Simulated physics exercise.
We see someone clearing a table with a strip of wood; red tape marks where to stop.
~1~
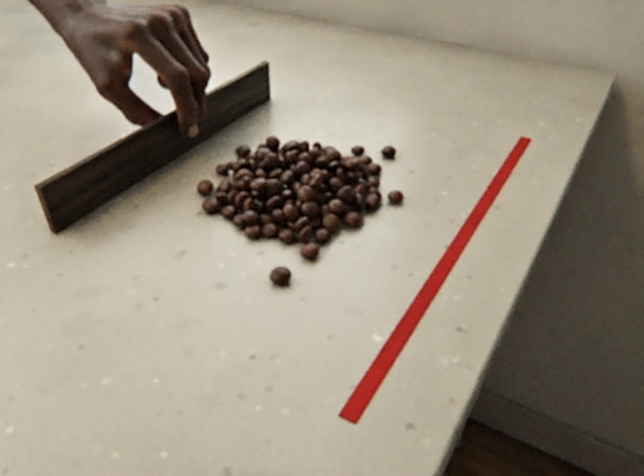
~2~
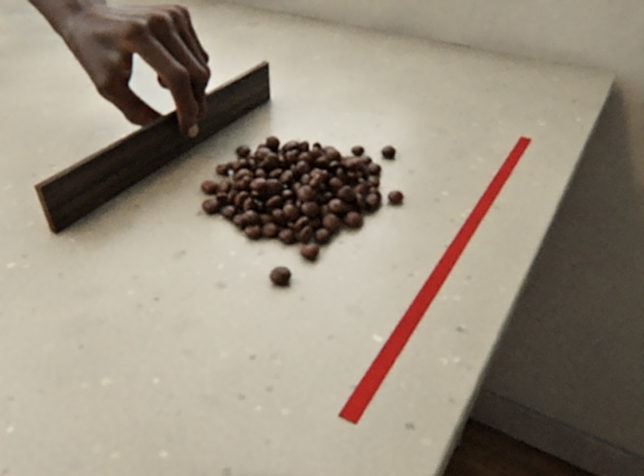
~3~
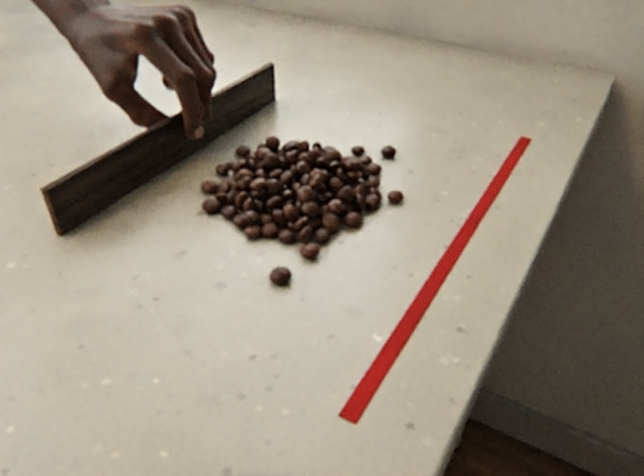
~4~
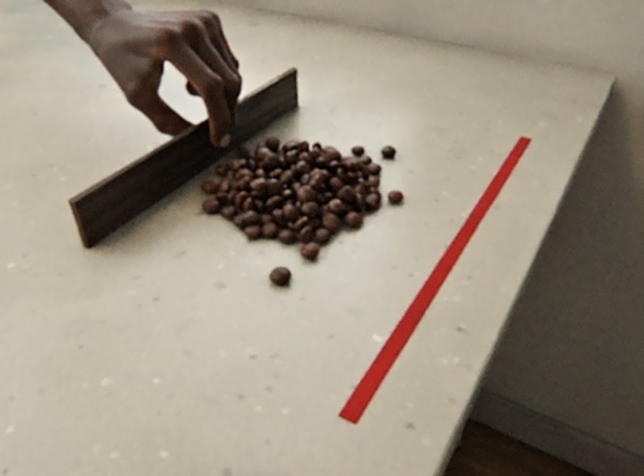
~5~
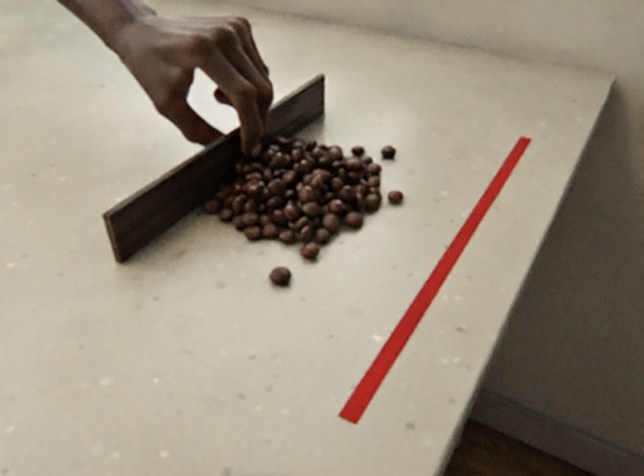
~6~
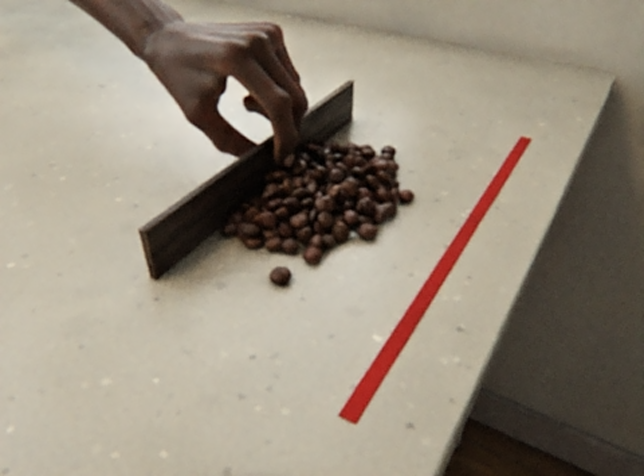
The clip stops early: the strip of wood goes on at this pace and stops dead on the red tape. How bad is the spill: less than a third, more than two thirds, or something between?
Over the edge goes between a third and two thirds of it.
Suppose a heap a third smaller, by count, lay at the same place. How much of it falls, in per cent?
It comes to 40 per cent or so.
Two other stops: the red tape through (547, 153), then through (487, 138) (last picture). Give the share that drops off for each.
First some 80, then 20 per cent.
Soon after the last picture, strip of wood still moving, near (368, 168); heap all on the table, its front near (491, 242).
A little later, strip of wood stopped at the red tape; heap about a third over the edge.
Later still, strip of wood stopped at the red tape; heap about half over the edge.
At rest, strip of wood stopped at the red tape; heap about half over the edge.
